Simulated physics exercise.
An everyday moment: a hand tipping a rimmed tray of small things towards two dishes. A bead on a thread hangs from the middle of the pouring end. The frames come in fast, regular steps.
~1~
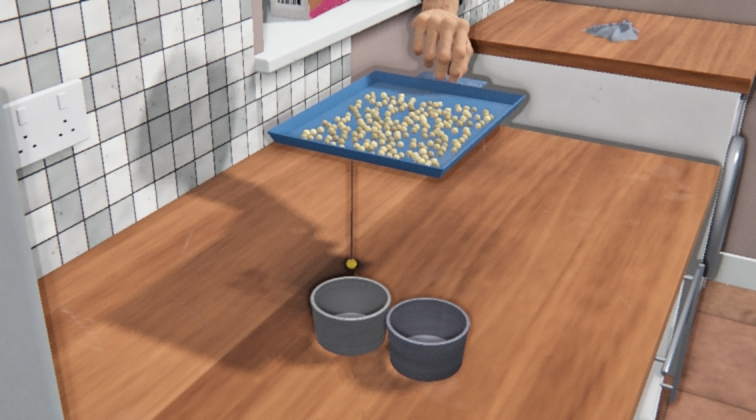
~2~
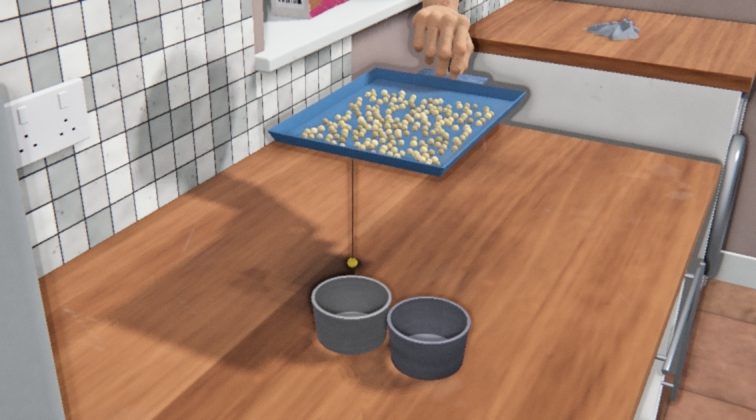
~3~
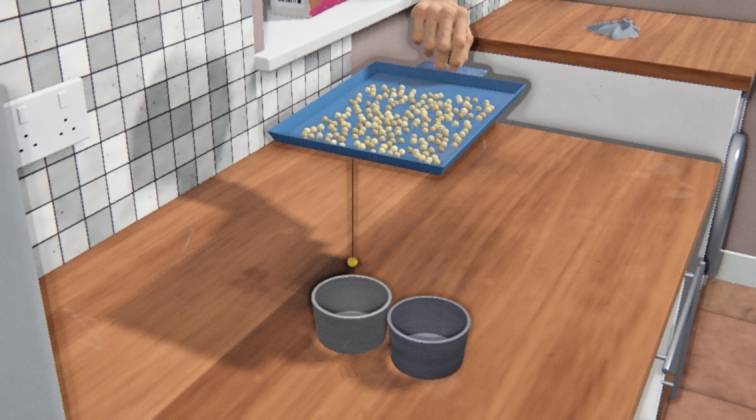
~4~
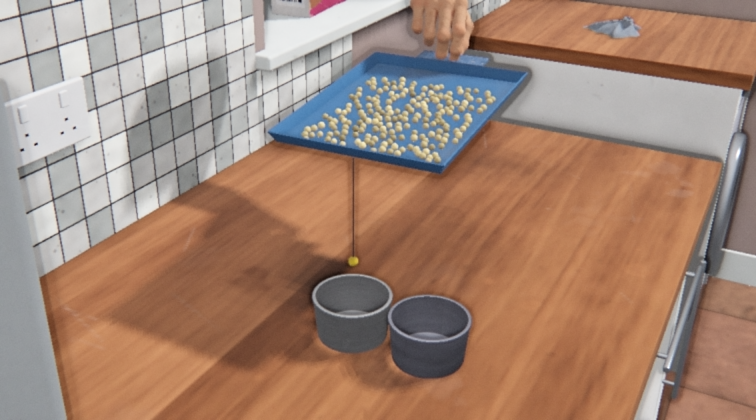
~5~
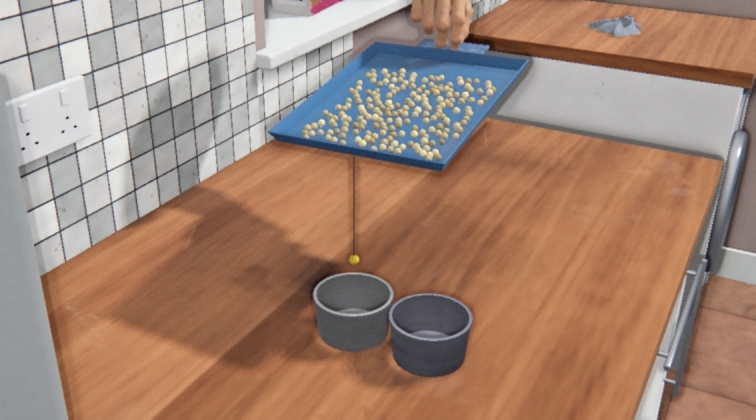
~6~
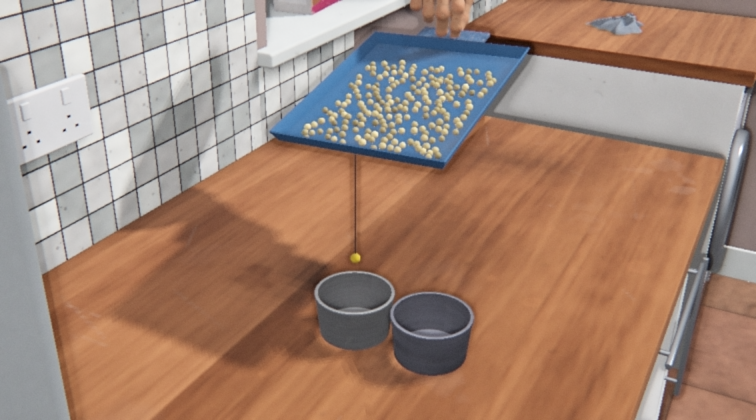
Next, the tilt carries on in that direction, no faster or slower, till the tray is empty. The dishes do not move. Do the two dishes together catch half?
The two hold less than half of the load.
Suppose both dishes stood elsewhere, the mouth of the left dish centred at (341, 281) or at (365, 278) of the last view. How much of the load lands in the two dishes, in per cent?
In turn 40 and 10 in a hundred.
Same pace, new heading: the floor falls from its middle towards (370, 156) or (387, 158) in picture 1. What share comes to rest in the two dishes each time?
The first gives 80 %, the second 90 %.
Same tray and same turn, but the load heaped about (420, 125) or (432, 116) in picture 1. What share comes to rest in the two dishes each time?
Near 40 % and 40 %.
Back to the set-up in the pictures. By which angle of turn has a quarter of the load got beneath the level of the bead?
Roughly 75°.
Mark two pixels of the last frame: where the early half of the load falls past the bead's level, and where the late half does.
At about (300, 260), then at (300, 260).
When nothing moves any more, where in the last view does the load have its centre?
Close to (299, 314).
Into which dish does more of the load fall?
That is the dish on the left.
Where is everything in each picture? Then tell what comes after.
The first frame shows corners of the pouring end near (275, 130) and (440, 165), level; middle of the load near (399, 128), soya beans; left dish near (332, 332); right dish near (411, 357); bead on its thread near (352, 264).
The second frame shows corners of the pouring end near (276, 130) and (440, 164), level; middle of the load near (399, 126).
The third frame shows corners of the pouring end near (275, 130) and (440, 163), tipped barely, lowest at the left corner; middle of the load near (399, 122).
The fourth frame shows corners of the pouring end near (276, 130) and (440, 161), tipped a little, lowest at the left corner; middle of the load near (400, 117).
The fifth frame shows corners of the pouring end near (276, 130) and (441, 159), tipped a little, lowest at the left corner; middle of the load near (400, 112).
The sixth frame shows corners of the pouring end near (277, 129) and (441, 157), tipped a little, lowest at the left corner; middle of the load near (400, 107); left dish near (336, 326); right dish near (415, 351).
Shortly afterwards, tray tipped steeply; all but a few on the tray; only a few in the left dish; only a few outside both; only a few in the air.
Next, tray tipped right over; only a few in the right dish; near a third in the left dish; near two thirds outside both; a little in the air.
Some moments later, tray tipped past a quarter turn; only a few in the right dish; near a third in the left dish; near two thirds outside both.
In the end, tray tipped past a quarter turn; only a few in the right dish; near a third in the left dish; near two thirds outside both.
